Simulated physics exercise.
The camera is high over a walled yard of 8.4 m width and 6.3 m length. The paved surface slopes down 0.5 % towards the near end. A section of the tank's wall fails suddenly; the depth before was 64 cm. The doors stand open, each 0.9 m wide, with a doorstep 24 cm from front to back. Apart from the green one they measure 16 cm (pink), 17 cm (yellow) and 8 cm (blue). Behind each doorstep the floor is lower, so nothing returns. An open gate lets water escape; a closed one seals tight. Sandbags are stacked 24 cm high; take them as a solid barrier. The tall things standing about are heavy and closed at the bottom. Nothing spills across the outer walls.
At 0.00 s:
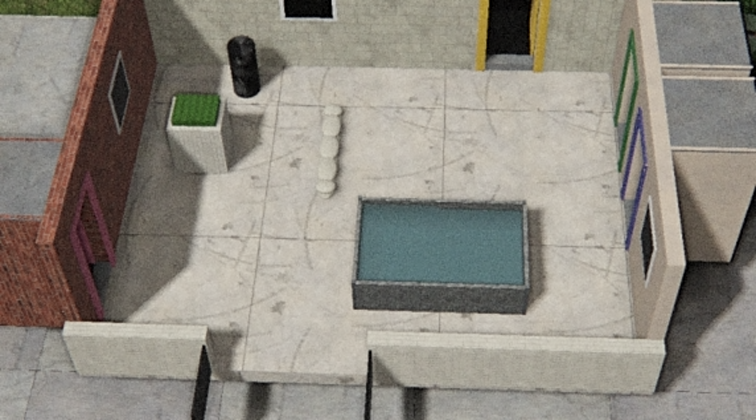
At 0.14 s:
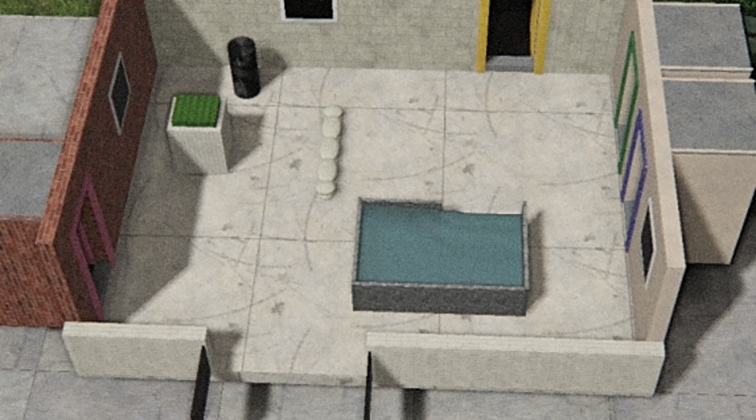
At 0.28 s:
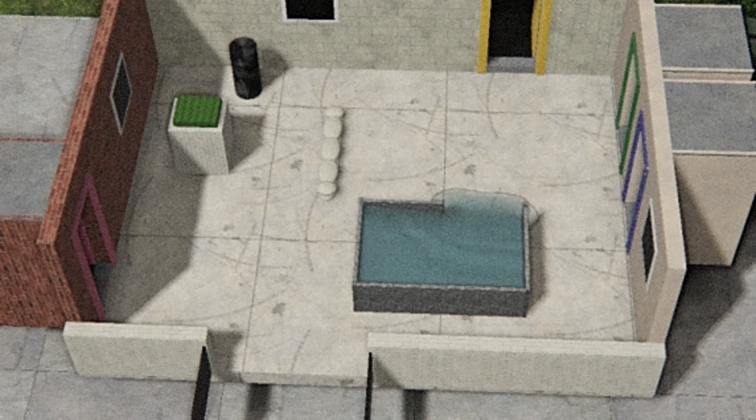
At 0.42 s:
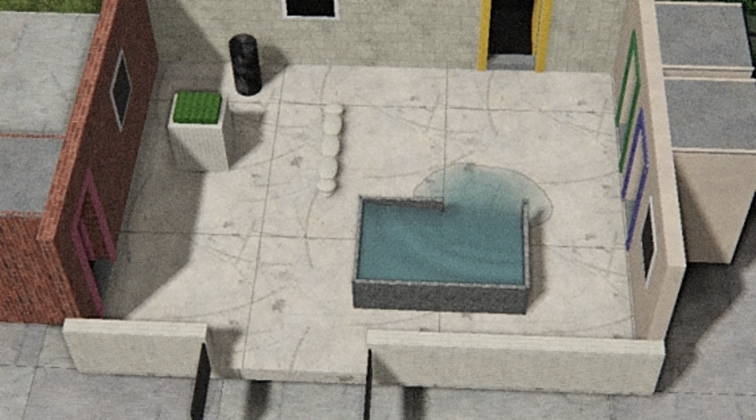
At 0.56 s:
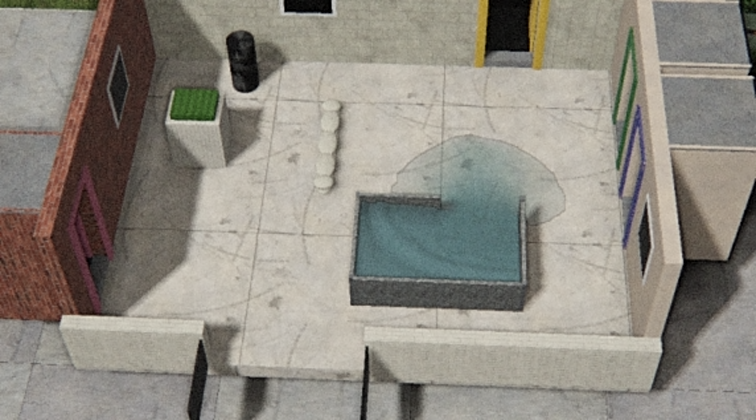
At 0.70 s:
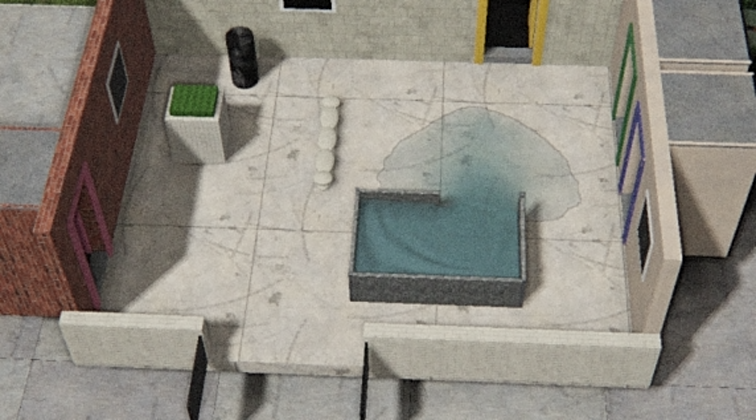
Water poured through a gap that opened in the far wall of the raised grey tank, then fanned out in a widening, rounded sheet across the pale paved yard behind it.
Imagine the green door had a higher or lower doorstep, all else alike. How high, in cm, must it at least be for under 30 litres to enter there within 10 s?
It would have to be roughly 12.5 cm high.
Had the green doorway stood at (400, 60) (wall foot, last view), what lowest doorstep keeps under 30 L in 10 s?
About 11.5 cm.
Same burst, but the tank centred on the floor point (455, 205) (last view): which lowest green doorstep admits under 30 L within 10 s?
Then roughly 11.0 cm.
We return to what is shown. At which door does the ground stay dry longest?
The pink one.
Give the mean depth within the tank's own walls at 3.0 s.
About 26 cm.
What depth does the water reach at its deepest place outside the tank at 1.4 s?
About 36 cm.
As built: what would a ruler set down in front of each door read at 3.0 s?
Depths in cm: Pink 0, yellow 22, blue 3, green 13.
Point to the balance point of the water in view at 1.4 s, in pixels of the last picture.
Around (453, 223).
After 1.4 s water covers 25 % of the floor, deepest (36 cm) near (497, 218); it has not reached the green door.
After 3.0 s water covers 35 % of the floor, deepest (30 cm) near (608, 109); 13 cm at the green door, 11 litres in over its 12 cm doorstep.
After 10.0 s water covers 95 % of the floor, deepest (11 cm) near (165, 60); 6 cm at the green door, 35 litres in over its 12 cm doorstep.
At the green door as built, the water arrived by 1.5 s and peaked near 18 cm at 2.0 s.
Run again over the same 10 s with other heights there, 41 litres in over 11.5 cm, 21 litres over 13.5 cm. The limit of 30 litres is kept from about 12.5 cm up.
